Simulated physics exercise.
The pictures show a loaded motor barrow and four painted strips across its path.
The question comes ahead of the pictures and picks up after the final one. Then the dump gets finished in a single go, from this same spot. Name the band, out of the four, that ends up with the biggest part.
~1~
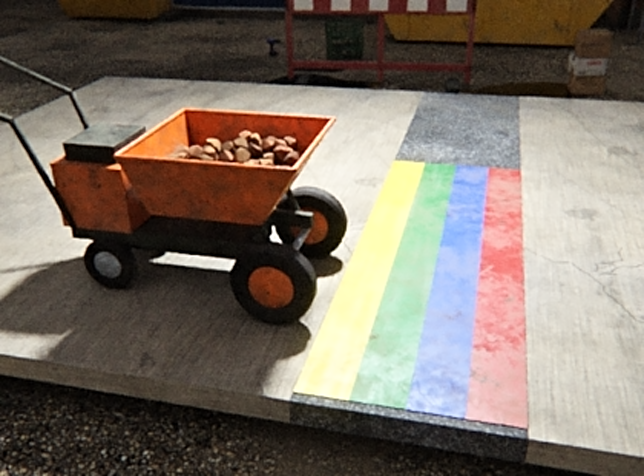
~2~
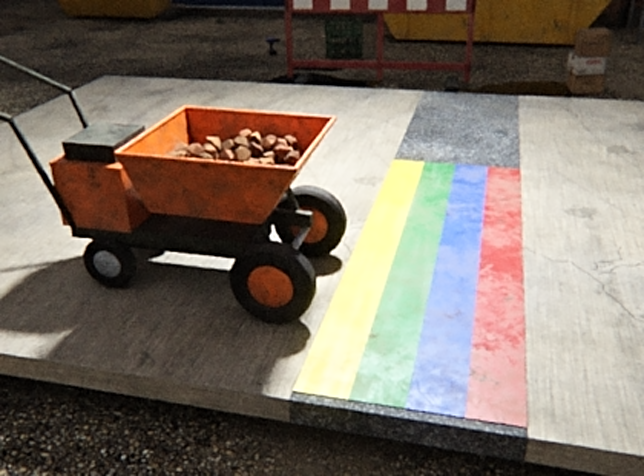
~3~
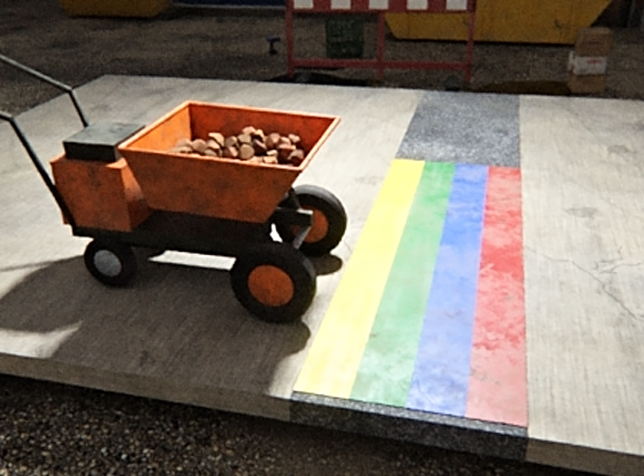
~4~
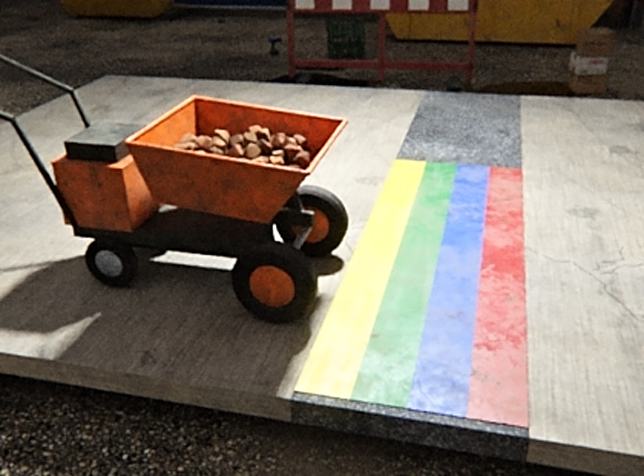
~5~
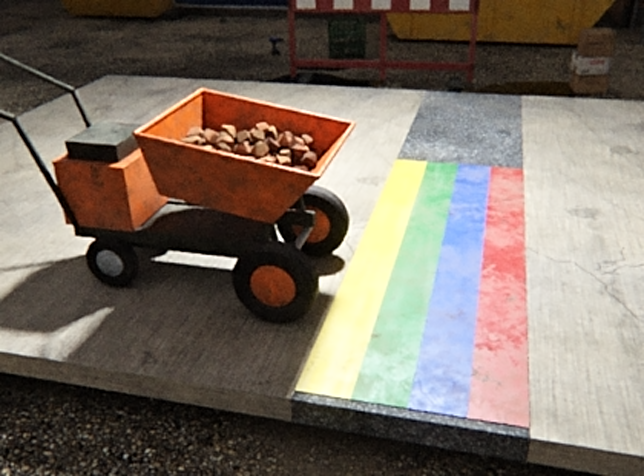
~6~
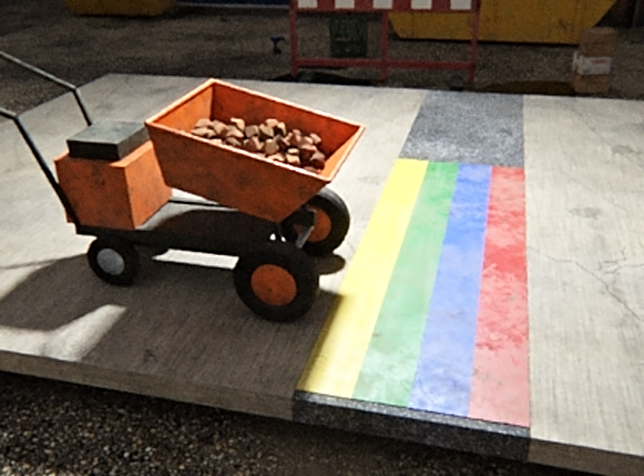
The blue band.
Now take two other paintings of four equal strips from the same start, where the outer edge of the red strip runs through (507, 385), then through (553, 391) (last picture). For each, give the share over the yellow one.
Near 0 in a hundred and near 0 in a hundred.
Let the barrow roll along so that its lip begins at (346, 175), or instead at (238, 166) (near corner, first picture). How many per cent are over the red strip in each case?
Roughly 40 and 10 %.
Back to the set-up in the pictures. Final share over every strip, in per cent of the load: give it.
Per cent of the load - yellow strip: 0, green strip: 30, blue strip: 40, red strip: 15.
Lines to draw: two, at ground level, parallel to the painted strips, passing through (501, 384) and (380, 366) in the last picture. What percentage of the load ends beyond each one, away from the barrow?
Close to 20 % and 100 %, in that order.
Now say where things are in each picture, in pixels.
In the first picture, lip of the skip (294, 171), level; top of the load (242, 157), clay clods; yellow strip (335, 357); green strip (388, 364); blue strip (442, 372); red strip (498, 380).
In the second picture, lip of the skip (295, 170), level; top of the load (227, 158).
In the third picture, lip of the skip (300, 171), tipped barely; top of the load (245, 143).
In the fourth picture, lip of the skip (308, 174), tipped barely; top of the load (218, 149).
In the fifth picture, lip of the skip (318, 178), tipped a little; top of the load (226, 144).
In the sixth picture, lip of the skip (329, 182), tipped a little; top of the load (223, 148); yellow strip (338, 354); green strip (390, 362); blue strip (444, 370); red strip (500, 378).
Just after the last frame, skip tipped steeply; every one in the skip.
A moment on, skip tipped right over; almost all in the skip; just a few over the green strip; just a few over the blue strip; just a few falling.
Further on, skip tipped right over; roughly a third in the skip; about a tenth over the green strip; roughly a third over the blue strip; about a tenth over the red strip; about a tenth off the paint.
When it is over, skip tipped right over; just a few in the skip; not one over the yellow strip; roughly a quarter over the green strip; roughly half over the blue strip; about a tenth over the red strip; about a tenth off the paint.
